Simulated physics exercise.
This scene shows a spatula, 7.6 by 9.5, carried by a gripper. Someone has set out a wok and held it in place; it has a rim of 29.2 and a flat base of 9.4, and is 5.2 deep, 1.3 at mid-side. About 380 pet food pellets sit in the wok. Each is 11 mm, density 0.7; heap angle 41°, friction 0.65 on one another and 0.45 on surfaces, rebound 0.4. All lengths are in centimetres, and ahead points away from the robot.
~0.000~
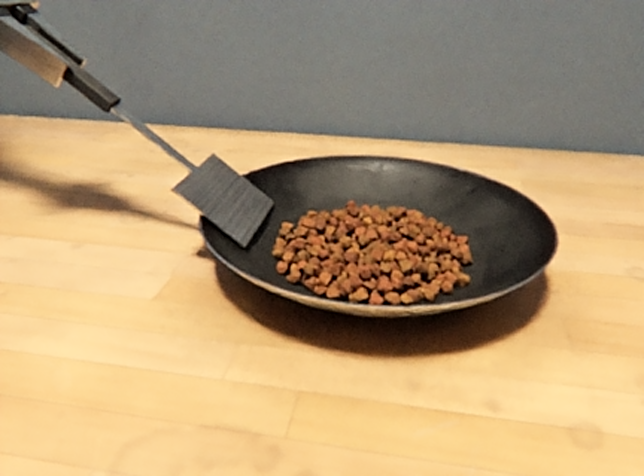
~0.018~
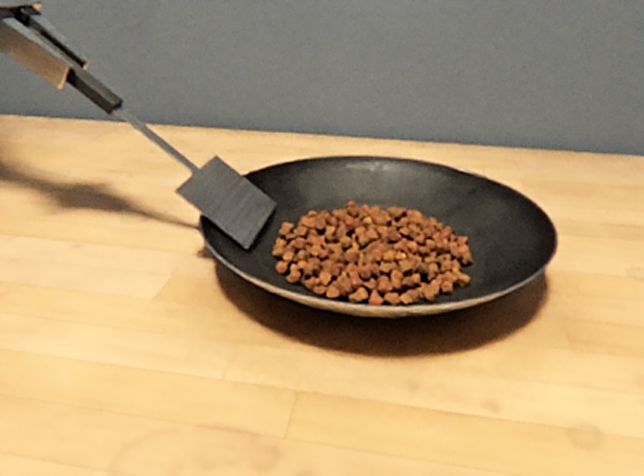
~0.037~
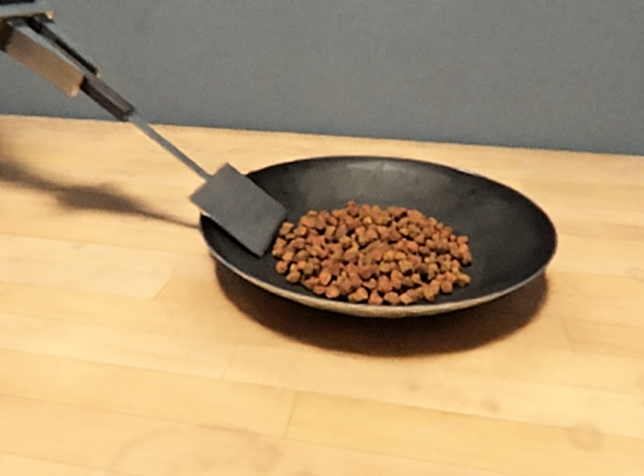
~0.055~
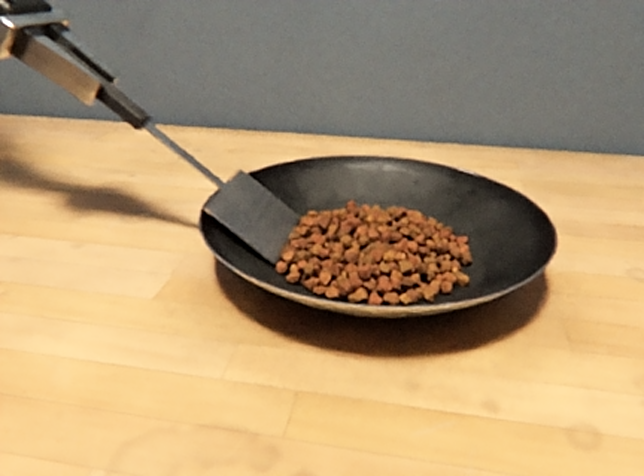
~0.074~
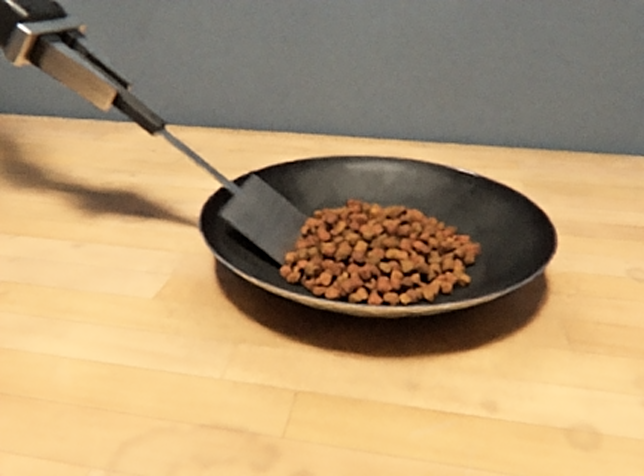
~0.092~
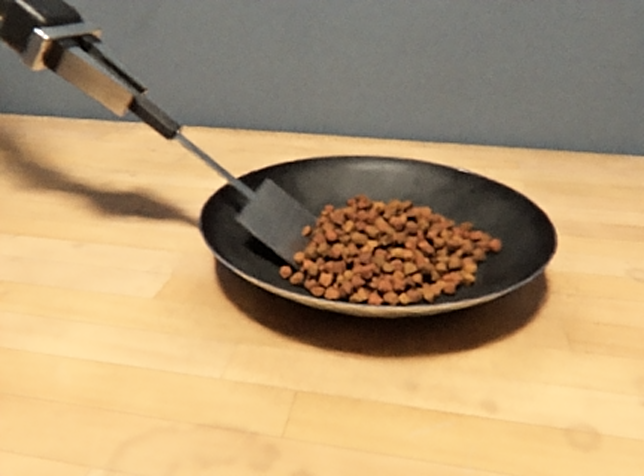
A spatula held by a gripper starts at the left rim of a dark wok on a wooden table and slides down and to the right toward a pile of brown pellets. Its blade meets the pile's left edge, then pushes the pellets a little way to the right.
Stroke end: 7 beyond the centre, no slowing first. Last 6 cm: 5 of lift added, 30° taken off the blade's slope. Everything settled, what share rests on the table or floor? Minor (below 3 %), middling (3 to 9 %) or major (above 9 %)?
Middling.
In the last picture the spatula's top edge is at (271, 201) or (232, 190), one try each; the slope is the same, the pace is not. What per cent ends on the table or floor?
That comes to about 10 and about 0 percent, in that order.
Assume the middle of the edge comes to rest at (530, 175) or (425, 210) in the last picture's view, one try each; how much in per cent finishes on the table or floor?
Respectively about 40 and 0 percent end on the table or floor.
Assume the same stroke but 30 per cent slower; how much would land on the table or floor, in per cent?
About 0 per cent.
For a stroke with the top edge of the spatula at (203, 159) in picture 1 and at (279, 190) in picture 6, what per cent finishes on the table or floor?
10 %.
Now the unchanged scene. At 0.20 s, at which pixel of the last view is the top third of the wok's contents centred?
Around (479, 234).
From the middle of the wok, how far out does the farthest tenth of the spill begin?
That's near 30 cm.
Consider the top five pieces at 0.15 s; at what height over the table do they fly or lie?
About 4 centimetres.
After 0.15 s, sloping 38°, highest piece 5 above the table; 380 in the wok.
After 0.20 s, sloping 26°, highest piece 6 above the table; 380 in the wok.
After 0.43 s, sloping 8°, highest piece 6 above the table; 359 in the wok, 16 on the table or floor, 5 on the blade or in flight.
After 1.48 s, sloping 8°, highest piece 6 above the table; 359 in the wok, 21 on the table or floor.
At rest, 359 in the wok, 21 on the table or floor. That is 6 % on the table or floor.
